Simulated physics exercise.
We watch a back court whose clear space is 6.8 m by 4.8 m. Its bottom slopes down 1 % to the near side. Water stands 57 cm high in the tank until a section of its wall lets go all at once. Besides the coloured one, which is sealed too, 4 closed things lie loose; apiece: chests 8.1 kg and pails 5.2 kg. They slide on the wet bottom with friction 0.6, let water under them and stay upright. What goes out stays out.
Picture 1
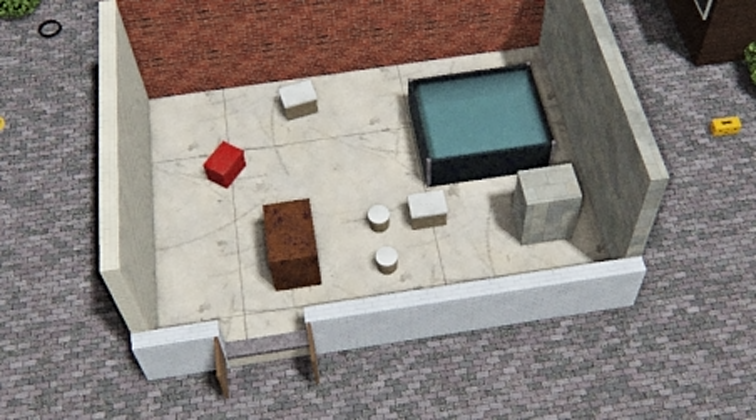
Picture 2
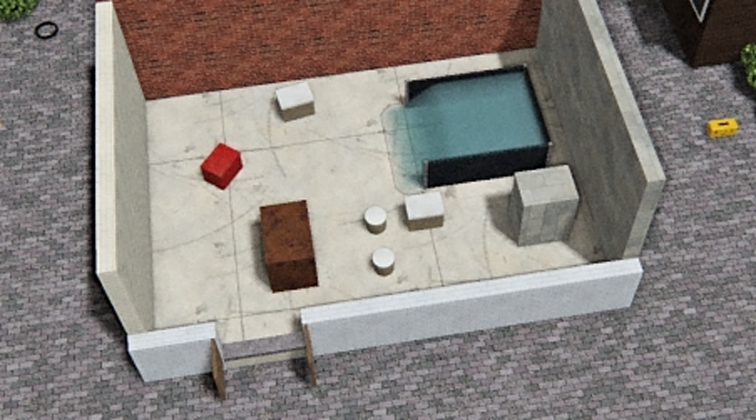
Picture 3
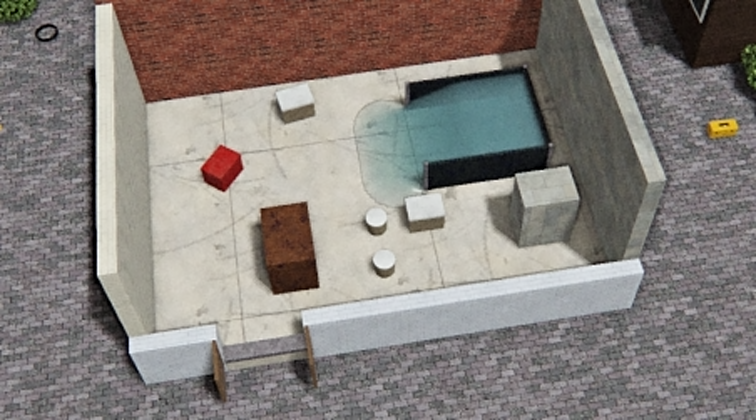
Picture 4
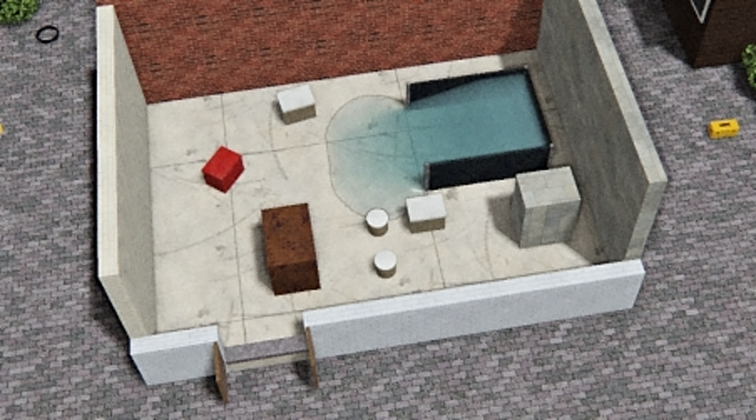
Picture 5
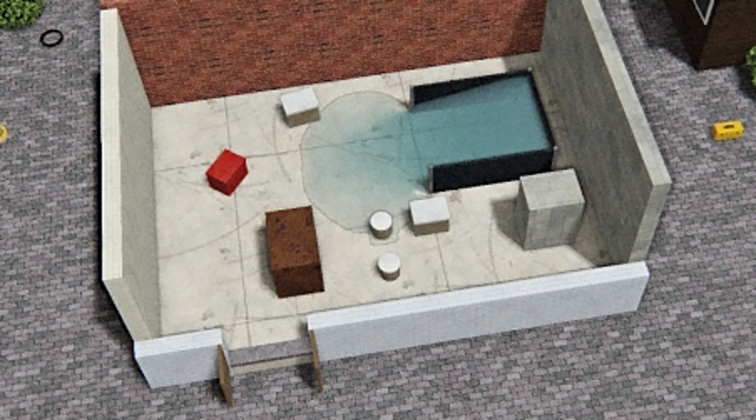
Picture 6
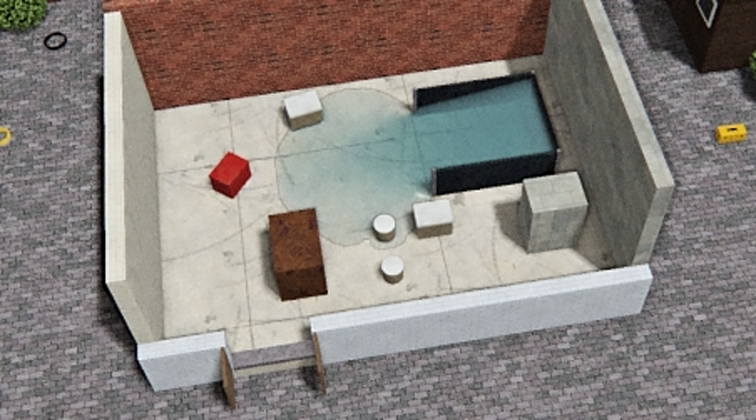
Walled back court with a dark tank opening on its left side, water spreading leftward across the floor among unmoving boxes.
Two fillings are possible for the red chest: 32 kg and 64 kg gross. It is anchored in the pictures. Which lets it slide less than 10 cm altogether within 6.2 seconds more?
I expect that only the higher weight holds it.
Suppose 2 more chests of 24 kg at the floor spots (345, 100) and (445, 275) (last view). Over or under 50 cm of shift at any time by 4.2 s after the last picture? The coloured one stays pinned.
In turn: Under, less.
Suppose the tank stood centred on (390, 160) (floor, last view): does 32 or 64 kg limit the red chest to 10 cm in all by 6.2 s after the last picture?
Then neither load is enough.
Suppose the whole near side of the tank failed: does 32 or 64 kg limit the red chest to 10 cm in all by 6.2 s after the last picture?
Then the lower weight is enough.
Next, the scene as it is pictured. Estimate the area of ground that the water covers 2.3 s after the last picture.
Roughly 22 m2.
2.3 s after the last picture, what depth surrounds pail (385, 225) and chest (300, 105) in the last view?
About 4 and 29 cm.
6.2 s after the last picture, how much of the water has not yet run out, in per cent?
Some 86 per cent remains.
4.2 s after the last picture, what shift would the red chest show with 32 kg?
About 20 cm.
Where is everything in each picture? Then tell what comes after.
In the first frame, the red chest at (223, 157), on the bottom; water covers 2.9 m2; 0 of 5 have shifted.
In the second frame, the red chest at (220, 159) rests on the ground; 3.7 m2 under water; 0 of 5 have shifted.
In the third frame, the red chest at (221, 161) rests on the ground; water covers 4.8 m2; 0 of 5 have shifted.
In the fourth frame, the red chest at (222, 162), on the bottom; water covers 6.0 m2; 0 of 5 have shifted.
In the fifth frame, the red chest at (225, 165), on the bottom; water covers 7.4 m2; 0 of 5 have shifted.
In the sixth frame, the red chest at (229, 168) rests on the ground; water covers 8.8 m2; 0 of 5 have shifted.
Then, 0.6 s after the last picture the red chest would be 7 cm from its start with 32 kg and 0 cm from its start with 64 kg; 9 cm of water round it then.
Then, 2.3 s after the last picture the red chest would be 70 cm from its start with 32 kg and 0 cm from its start with 64 kg; 9 cm of water round it then.
Then, 4.2 s after the last picture the red chest would be 21 cm from its start with 32 kg and 0 cm from its start with 64 kg; 9 cm of water round it then.
Then, 6.2 s after the last picture the red chest would be 22 cm from its start with 32 kg and 0 cm from its start with 64 kg; 5 cm of water round it then.
